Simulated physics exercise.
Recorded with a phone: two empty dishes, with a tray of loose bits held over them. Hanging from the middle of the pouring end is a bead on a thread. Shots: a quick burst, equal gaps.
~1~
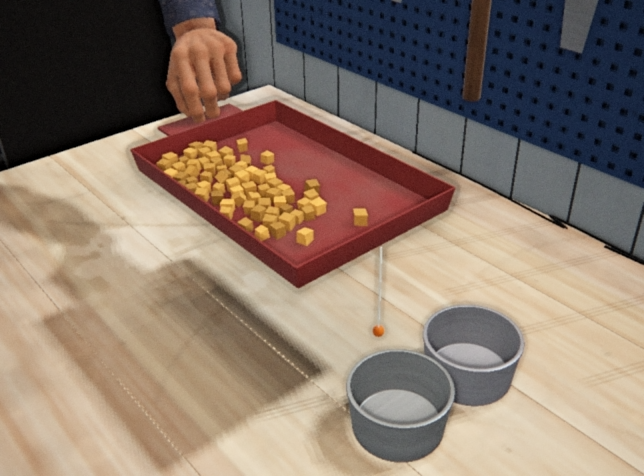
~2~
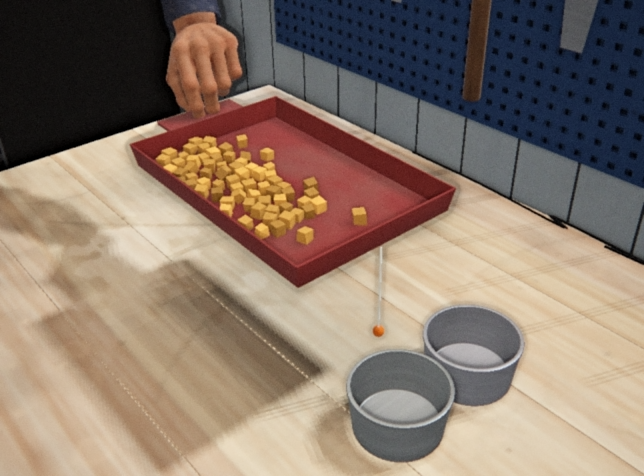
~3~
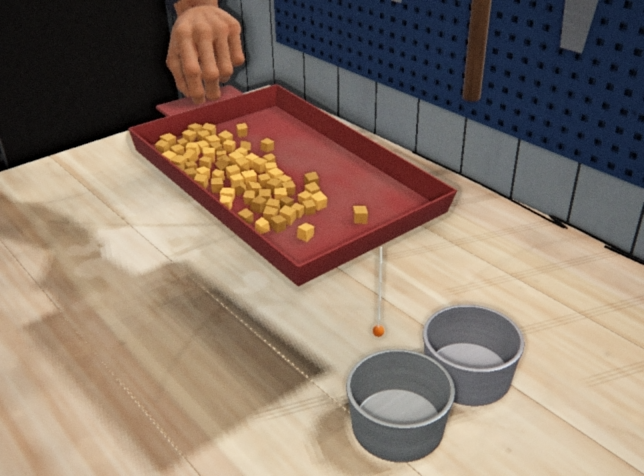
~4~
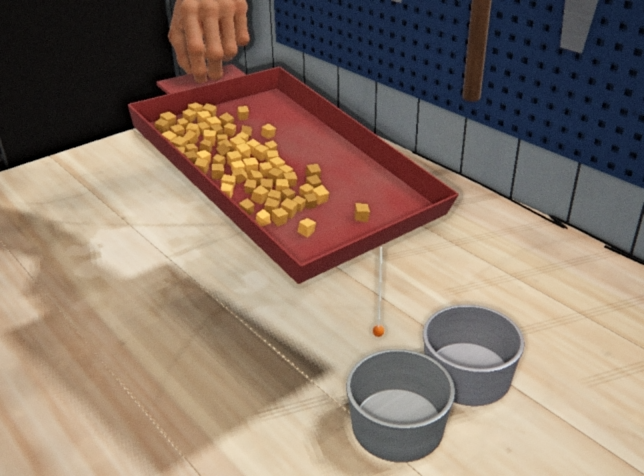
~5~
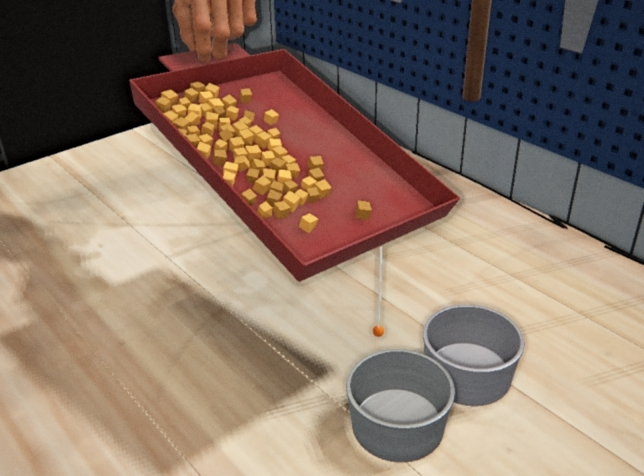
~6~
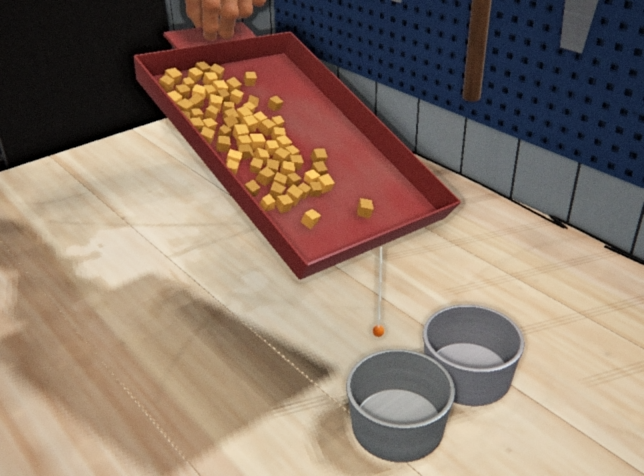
On a wooden table, a hand steadily raises the handle end of a red tray of croutons.
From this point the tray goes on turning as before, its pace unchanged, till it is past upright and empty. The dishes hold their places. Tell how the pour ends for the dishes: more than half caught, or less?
It ends with more than half caught.
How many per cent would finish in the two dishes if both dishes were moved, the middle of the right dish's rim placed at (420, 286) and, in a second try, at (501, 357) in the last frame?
Respectively 0 % and 30 %.
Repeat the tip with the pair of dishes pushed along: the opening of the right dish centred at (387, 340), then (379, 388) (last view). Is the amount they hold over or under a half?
Well, a minority share the first time and a minority share the next.
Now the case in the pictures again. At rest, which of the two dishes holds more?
It turns out to be the right-positioned one.
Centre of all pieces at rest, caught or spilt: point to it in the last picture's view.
About pixel (465, 369).
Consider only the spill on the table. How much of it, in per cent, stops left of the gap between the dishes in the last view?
Some 40 %.
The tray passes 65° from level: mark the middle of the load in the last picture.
The load is centred about (396, 205).
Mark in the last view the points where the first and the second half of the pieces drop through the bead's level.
At (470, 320) for the first part, then at (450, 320) for the others.
Just after the last frame, tray tipped steeply; every one on the tray.
A moment on, tray tipped past a quarter turn; roughly half on the tray; about a tenth in the left dish; roughly a third in the right dish; just a few outside both; about a tenth in the air.
Further on, tray tipped past a quarter turn; roughly a quarter in the left dish; roughly two thirds in the right dish; about a tenth outside both.
When it is over, tray tipped past a quarter turn; roughly a quarter in the left dish; roughly two thirds in the right dish; about a tenth outside both.
